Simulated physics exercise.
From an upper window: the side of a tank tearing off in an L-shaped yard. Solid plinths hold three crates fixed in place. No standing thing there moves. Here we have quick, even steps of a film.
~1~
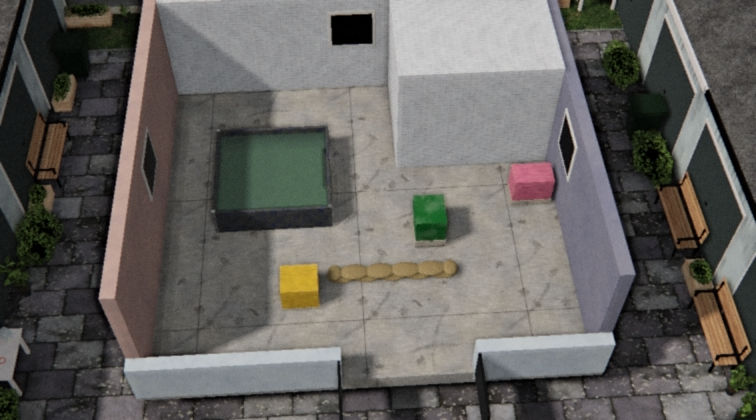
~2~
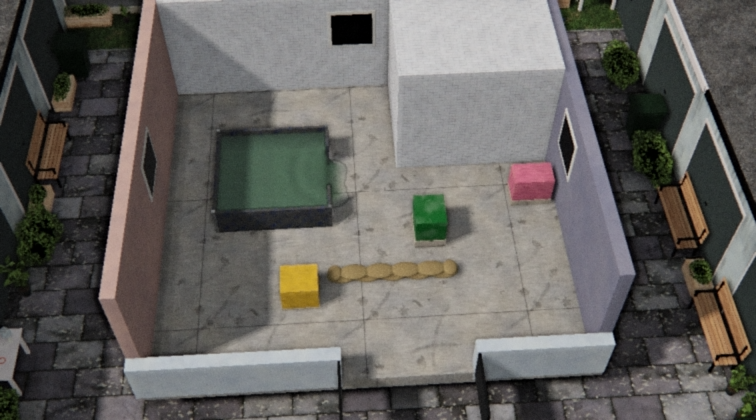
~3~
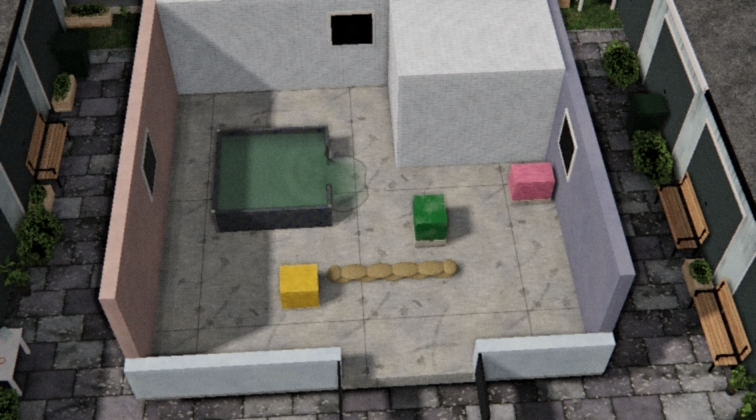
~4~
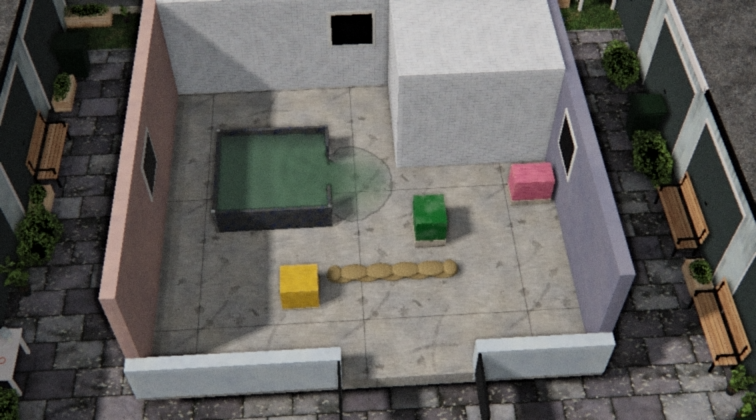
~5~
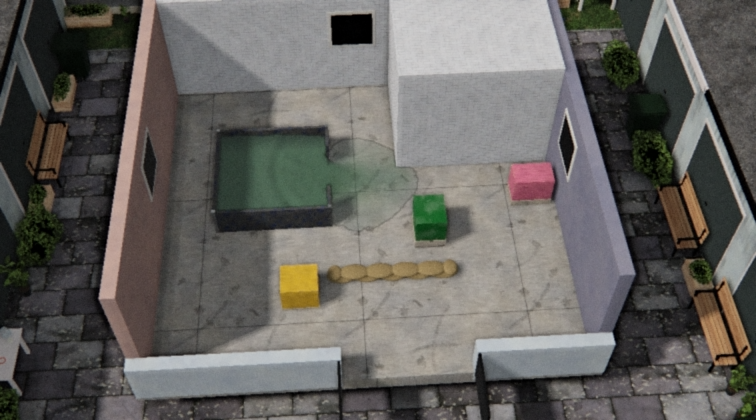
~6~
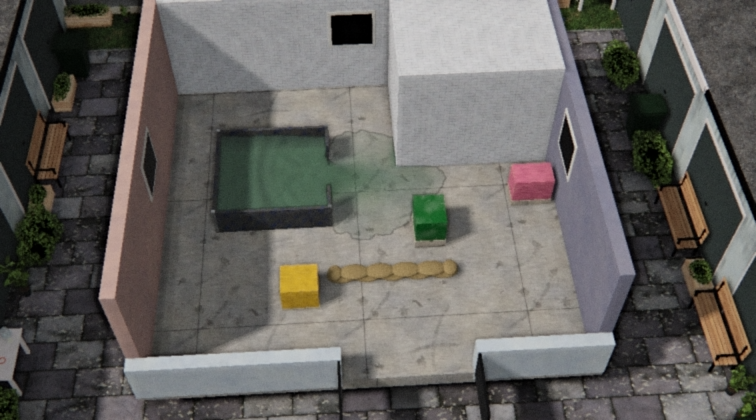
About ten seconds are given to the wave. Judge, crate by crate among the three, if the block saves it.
One by one: As for the yellow crate it's moistened by the water; as for the green crate it's untouched by the water; as for the pink crate it's moistened by the water.
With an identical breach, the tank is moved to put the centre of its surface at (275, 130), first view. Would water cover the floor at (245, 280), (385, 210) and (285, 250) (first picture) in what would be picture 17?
Taking the three spots in order: Bare, swamped, bare.
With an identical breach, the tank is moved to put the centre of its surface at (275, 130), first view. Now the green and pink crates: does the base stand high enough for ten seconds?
I reckon the green one is unharmed, while the pink one is unharmed.
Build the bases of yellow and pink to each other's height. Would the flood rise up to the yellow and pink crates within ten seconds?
First the yellow crate: It avoids the flood; then the pink crate: It is flooded.
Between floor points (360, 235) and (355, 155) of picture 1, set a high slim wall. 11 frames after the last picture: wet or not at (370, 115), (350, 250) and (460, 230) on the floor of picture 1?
First inundated, then inundated, then unwetted.
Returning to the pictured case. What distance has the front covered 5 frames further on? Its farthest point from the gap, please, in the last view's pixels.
At roughly (537, 162).
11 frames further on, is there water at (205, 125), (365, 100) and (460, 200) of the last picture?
First spared, second inundated, third inundated.
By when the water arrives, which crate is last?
The yellow-painted one, I reckon.
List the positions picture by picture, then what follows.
In the first frame, the tank at (273, 170) is whole and still.
In the second frame, water pours out at (327, 178) and has run to (337, 163).
In the third frame, the front is at (361, 166), out from the gap at (327, 180).
In the fourth frame, water pours out at (327, 180) and has run to (389, 187).
In the fifth frame, the front is at (412, 189), out from the gap at (327, 180).
In the sixth frame, water pours out at (327, 179) and has run to (440, 176).
A moment on, water covers 20 % of the floor; the yellow crate not reached, the green crate water round its plinth, the pink crate water round its plinth.
Next, water covers 25 % of the floor; the yellow crate not reached, the green crate water round its plinth, the pink crate water round its plinth.
Then, water covers 40 % of the floor; the yellow crate not reached, the green crate water round its plinth, the pink crate water round its plinth.
Later, water covers 65 % of the floor; the yellow crate water round its plinth, the green crate water round its plinth, the pink crate water round its plinth.
In the end, water covers 95 % of the floor; the yellow crate was topped, the green crate stayed above the water, the pink crate was topped.
